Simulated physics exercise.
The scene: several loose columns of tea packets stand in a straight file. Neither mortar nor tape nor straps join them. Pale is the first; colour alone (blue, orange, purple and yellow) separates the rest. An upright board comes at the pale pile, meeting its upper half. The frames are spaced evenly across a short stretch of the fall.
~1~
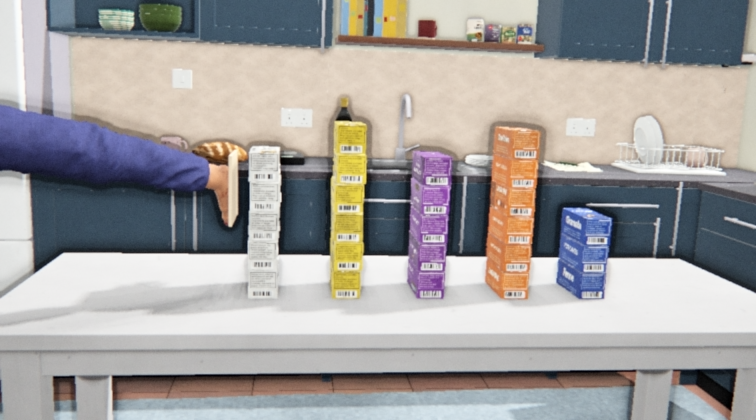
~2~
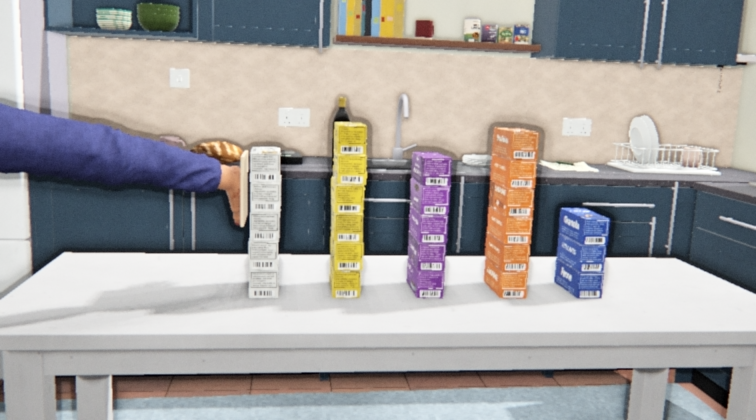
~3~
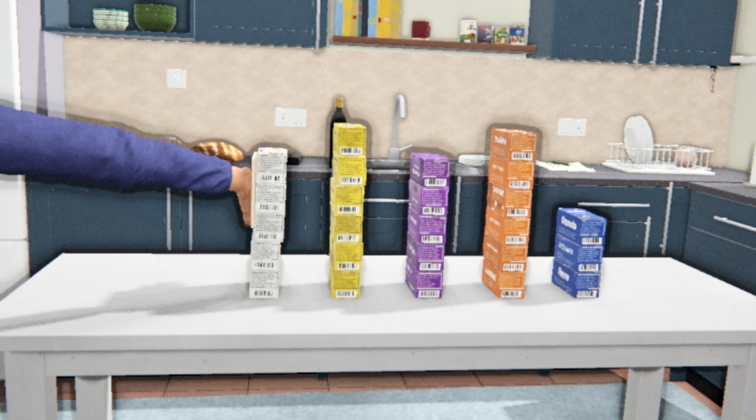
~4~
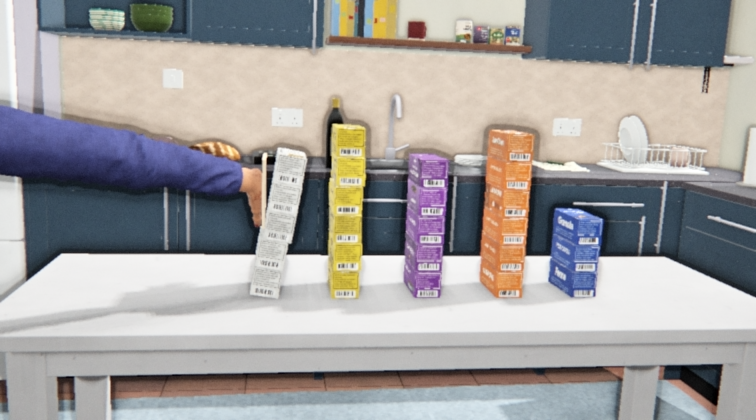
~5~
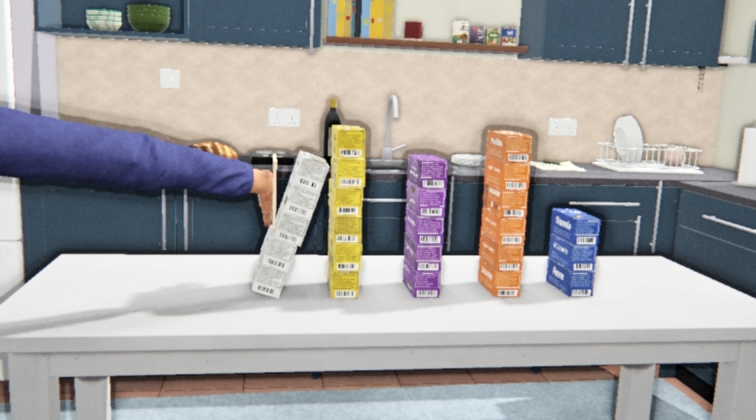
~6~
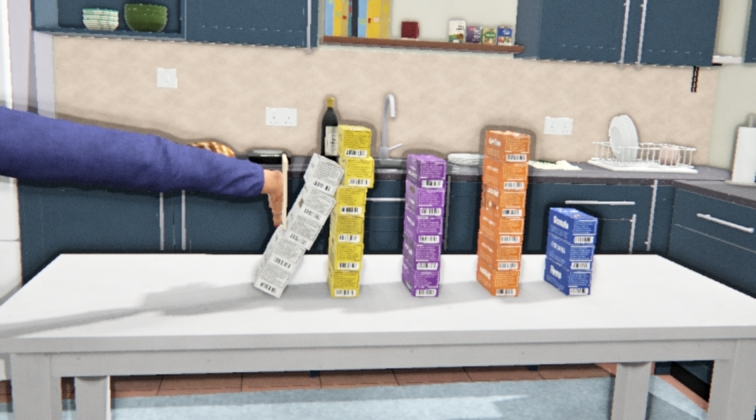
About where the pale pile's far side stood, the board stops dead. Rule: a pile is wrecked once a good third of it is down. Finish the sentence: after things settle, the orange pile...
It is knocked down.
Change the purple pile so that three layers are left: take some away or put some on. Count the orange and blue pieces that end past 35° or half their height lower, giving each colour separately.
Colour by colour, the counts come to orange 6 and blue 3.
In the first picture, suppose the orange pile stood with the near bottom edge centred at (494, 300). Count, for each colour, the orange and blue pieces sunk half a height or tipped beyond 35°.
Counting each pile, I get orange 6 and blue 2.
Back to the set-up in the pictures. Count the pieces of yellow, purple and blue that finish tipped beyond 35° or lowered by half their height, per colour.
Yellow 6, purple 5, blue 3.
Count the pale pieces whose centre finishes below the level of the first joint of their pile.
2.
Shortly afterwards, 5 of the pale pile down; none of the 6 orange packets down (0 of 20 in all colours); top orange packet unmoved; top yellow packet tilted clearly.
Next, 5 of the pale pile down; none of the 6 orange packets down (6 of 20 in all colours); top orange packet unmoved; top yellow packet tilted clearly, about its own height lower.
Some moments later, 5 of the pale pile down; 2 of the 6 orange packets down (13 of 20 in all colours); top orange packet tilted steeply, about its own height lower; top yellow packet tilted well over, some two heights lower.
Afterwards, 5 of the pale pile down; 6 of the 6 orange packets down (19 of 20 in all colours); top orange packet tilted steeply, some two heights lower; top blue packet on its side.
In the end, 5 of the pale pile down; 6 of the 6 orange packets down (20 of 20 in all colours); top orange packet tilted steeply, some four heights lower; top blue packet on its side. From the last view, middles, top orange packet near (694, 265), top blue packet near (649, 273).
